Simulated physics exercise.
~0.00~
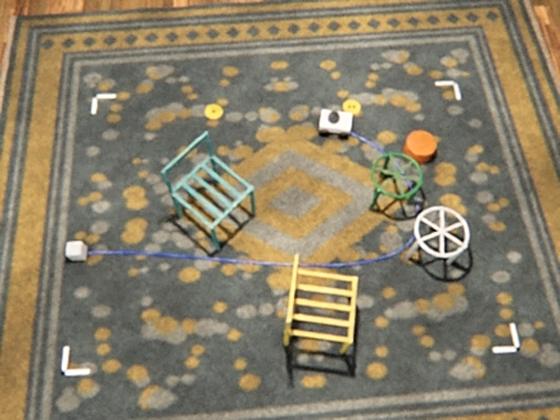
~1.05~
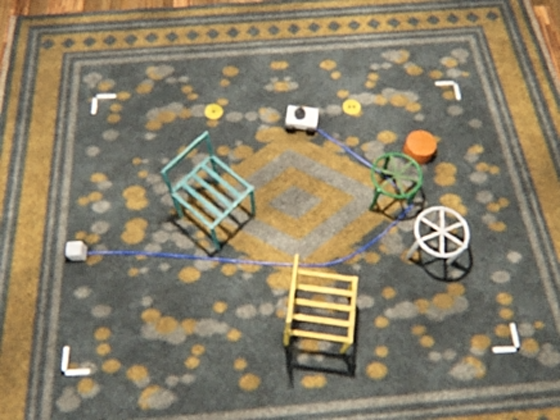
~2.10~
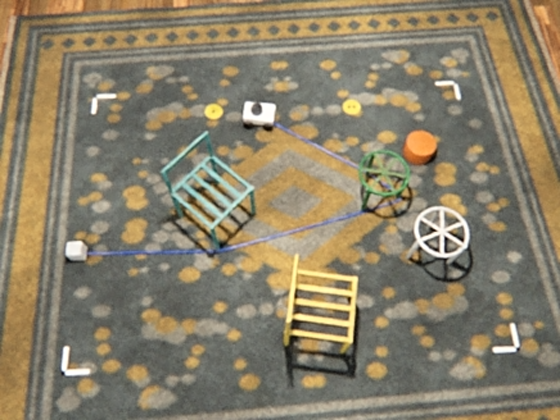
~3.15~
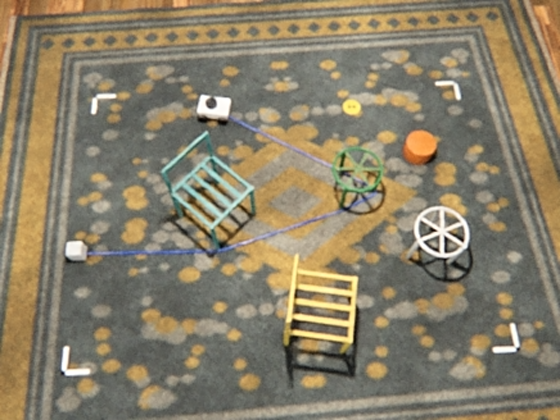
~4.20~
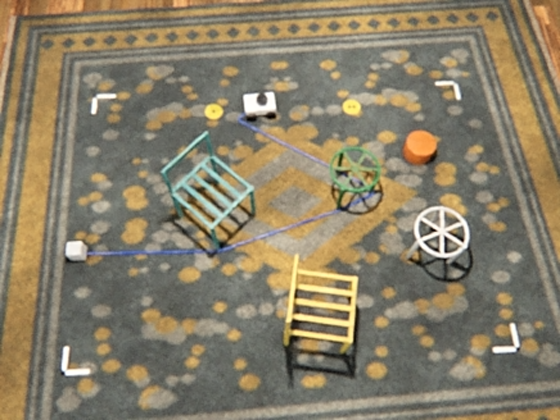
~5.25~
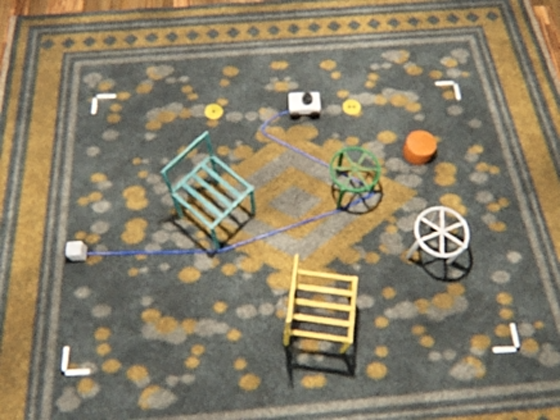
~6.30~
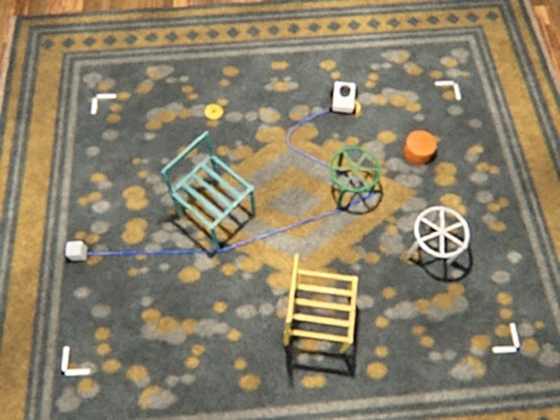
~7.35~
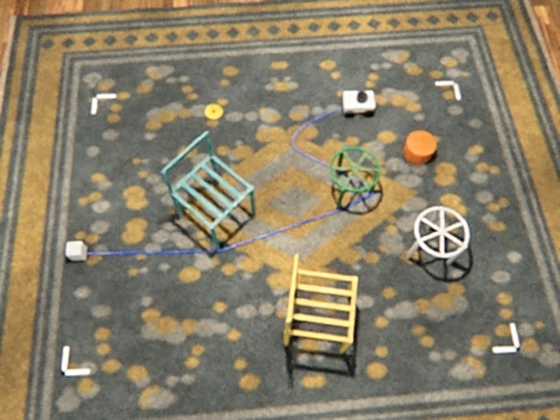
A teal chair, a yellow chair and two stools stood on a patterned rug as a small white cart trailing a blue cord rolled left, the cord dragging the green stool a short way left, before the cart returned right and stopped, its cord slack.
